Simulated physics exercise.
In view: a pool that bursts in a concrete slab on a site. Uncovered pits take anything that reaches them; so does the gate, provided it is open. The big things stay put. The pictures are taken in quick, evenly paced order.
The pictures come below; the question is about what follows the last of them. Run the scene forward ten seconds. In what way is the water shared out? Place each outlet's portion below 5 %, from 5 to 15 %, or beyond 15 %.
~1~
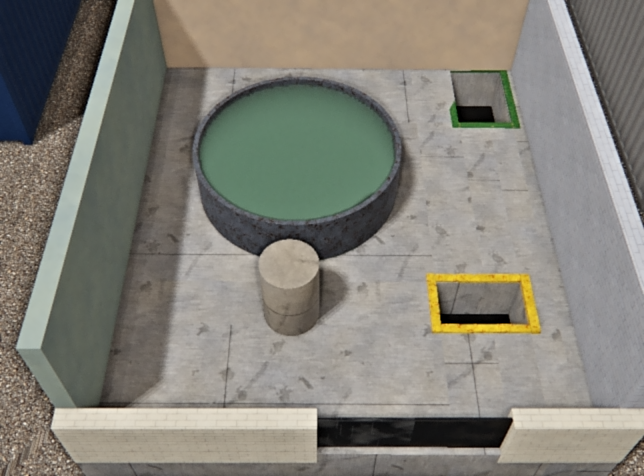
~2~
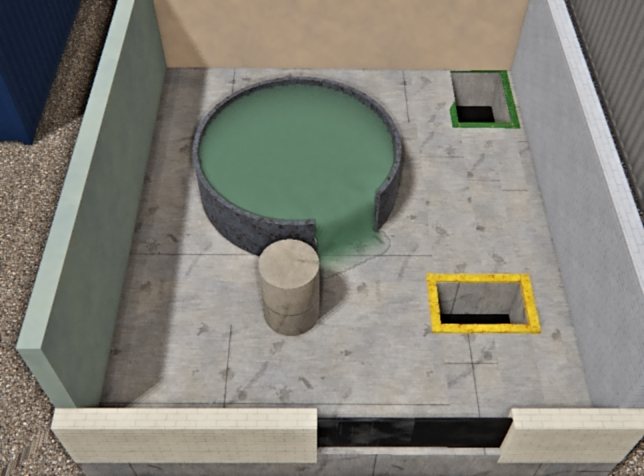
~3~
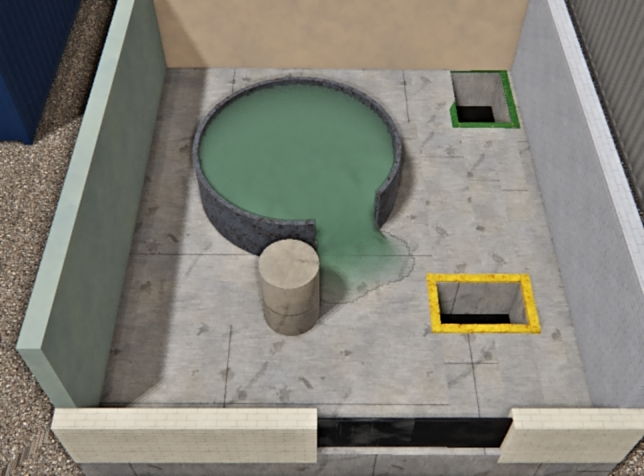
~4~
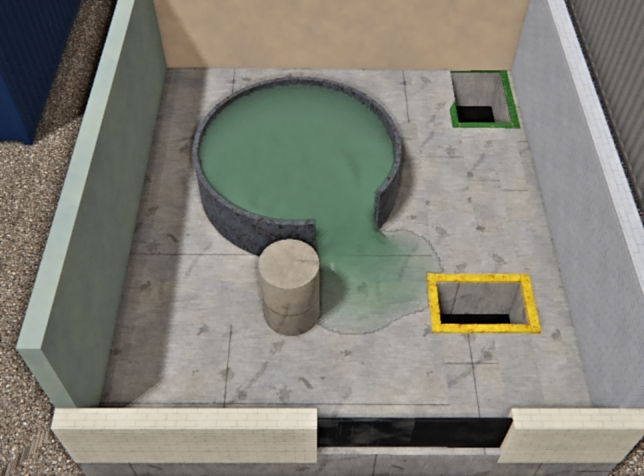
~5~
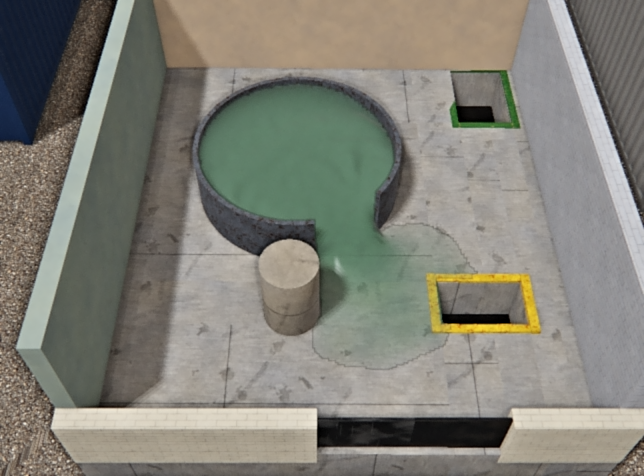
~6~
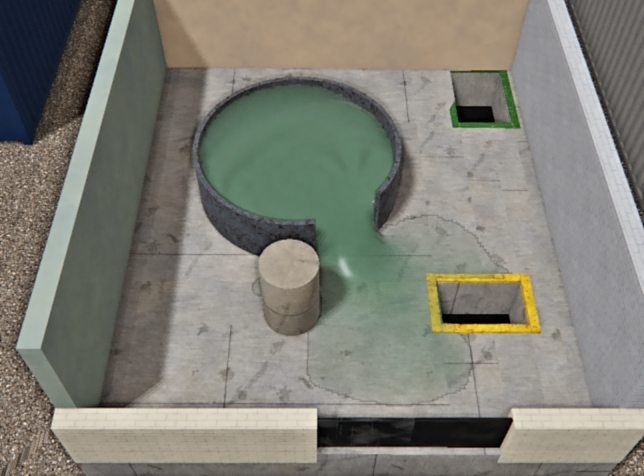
Once it settles, the gate collects below 5 %, the yellow pit collects beyond 15 %, the green pit collects from 5 to 15 %.
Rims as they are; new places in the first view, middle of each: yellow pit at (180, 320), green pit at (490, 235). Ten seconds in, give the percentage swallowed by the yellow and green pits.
Split: Yellow 8 %, green 30 %.
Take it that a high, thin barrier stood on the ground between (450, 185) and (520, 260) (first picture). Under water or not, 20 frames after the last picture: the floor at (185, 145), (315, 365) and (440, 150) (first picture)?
Taken in turn, the three points are unsoaked, soaked and unsoaked.
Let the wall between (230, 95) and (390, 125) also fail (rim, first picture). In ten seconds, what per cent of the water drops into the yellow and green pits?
Near enough: Yellow 4 percent, green 50 percent.
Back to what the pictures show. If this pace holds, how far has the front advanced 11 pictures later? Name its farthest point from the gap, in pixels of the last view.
Close to (600, 435).
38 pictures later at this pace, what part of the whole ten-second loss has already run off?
I'd say about 65 per cent.
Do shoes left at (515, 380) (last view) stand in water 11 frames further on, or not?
Judging by the scene, that place would be inundated.
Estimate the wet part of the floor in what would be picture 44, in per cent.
Roughly 85 %.
A moment on, water covers 30 % of the floor; the gate 0 %, the yellow pit 3 %, the green pit 0 %.
Next, water covers 35 % of the floor; the gate 0 %, the yellow pit 6 %, the green pit 0 %.
Then, water covers 50 % of the floor; the gate 0 %, the yellow pit 12 %, the green pit 0 %.
Later, water covers 85 % of the floor; the gate 0 %, the yellow pit 20 %, the green pit 4 %.
In the end, water covers 100 % of the floor; the gate 0 %, the yellow pit 27 %, the green pit 10 %.
